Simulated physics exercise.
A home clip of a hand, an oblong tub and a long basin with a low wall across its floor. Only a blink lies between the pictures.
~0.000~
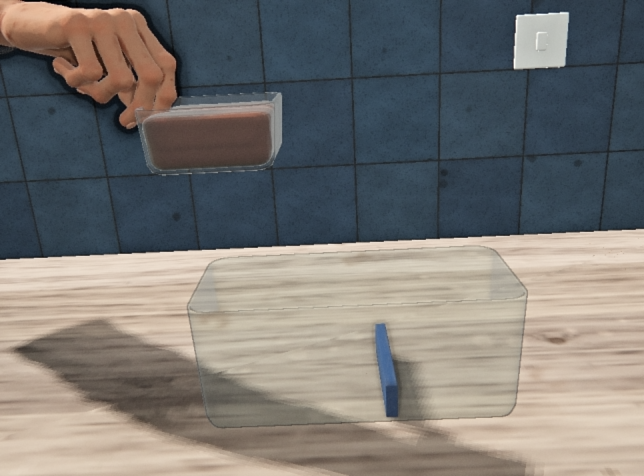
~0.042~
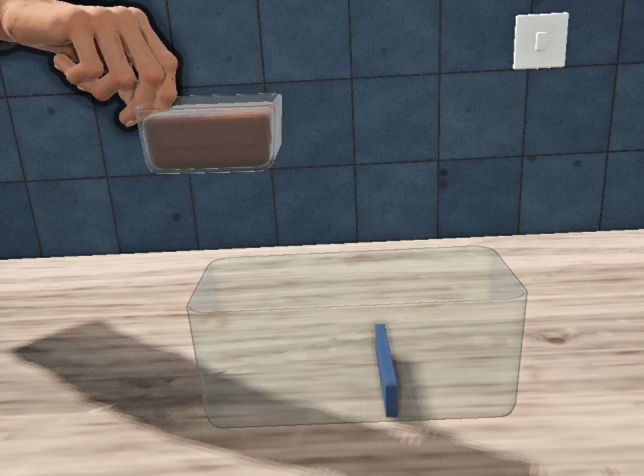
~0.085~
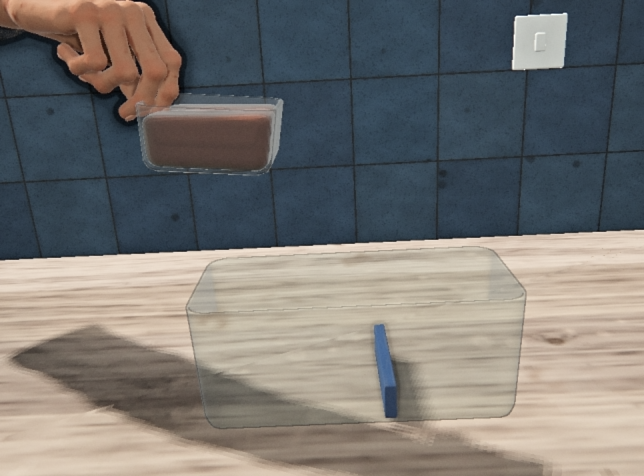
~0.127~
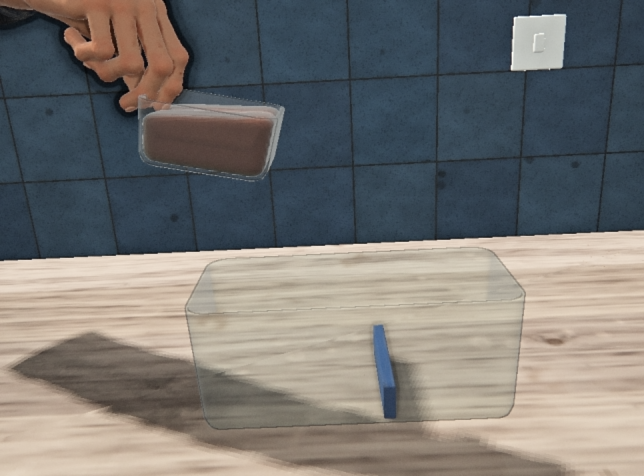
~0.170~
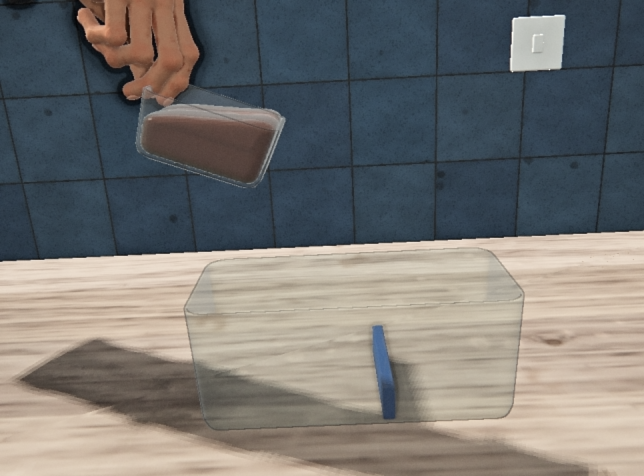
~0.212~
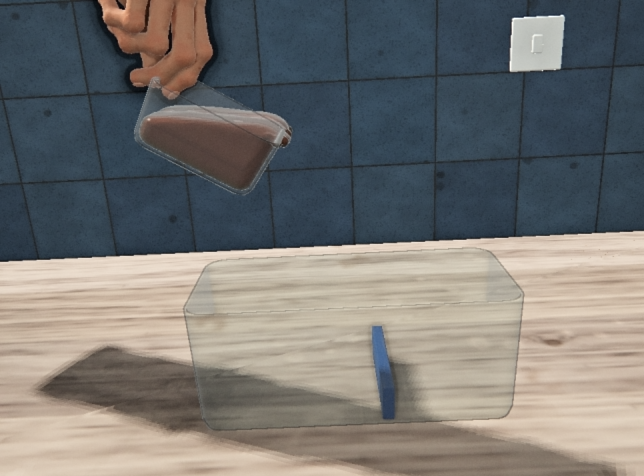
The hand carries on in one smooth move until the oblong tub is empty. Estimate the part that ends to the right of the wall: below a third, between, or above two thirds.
In the end less than a third is right of the wall.
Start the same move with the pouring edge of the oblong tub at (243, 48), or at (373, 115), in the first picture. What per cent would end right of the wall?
Near 10 % and 75 %.
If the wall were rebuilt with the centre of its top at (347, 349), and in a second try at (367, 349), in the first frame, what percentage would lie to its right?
In turn 70 and 40 in a hundred.
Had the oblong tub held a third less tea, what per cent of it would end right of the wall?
It comes to 5 per cent or so.
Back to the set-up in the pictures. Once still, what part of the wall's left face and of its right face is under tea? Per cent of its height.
Left: 50 %. Right: 10 %.
A moment on, the oblong tub is tipped on its side and 19 per cent is still to pour, 25 is left of the wall and 0 right of it.
Next, the oblong tub is tipped on its side and 5 per cent is still to pour, 77 is left of the wall and 9 right of it.
Then the oblong tub is tipped on its side and 2 per cent is still to pour, 79 is left of the wall and 11 right of it.
Later the oblong tub is tipped on its side and 0 per cent is still to pour, 81 is left of the wall and 12 right of it.
Finally, 83 per cent lies left of the wall, 12 right of it and 5 outside.
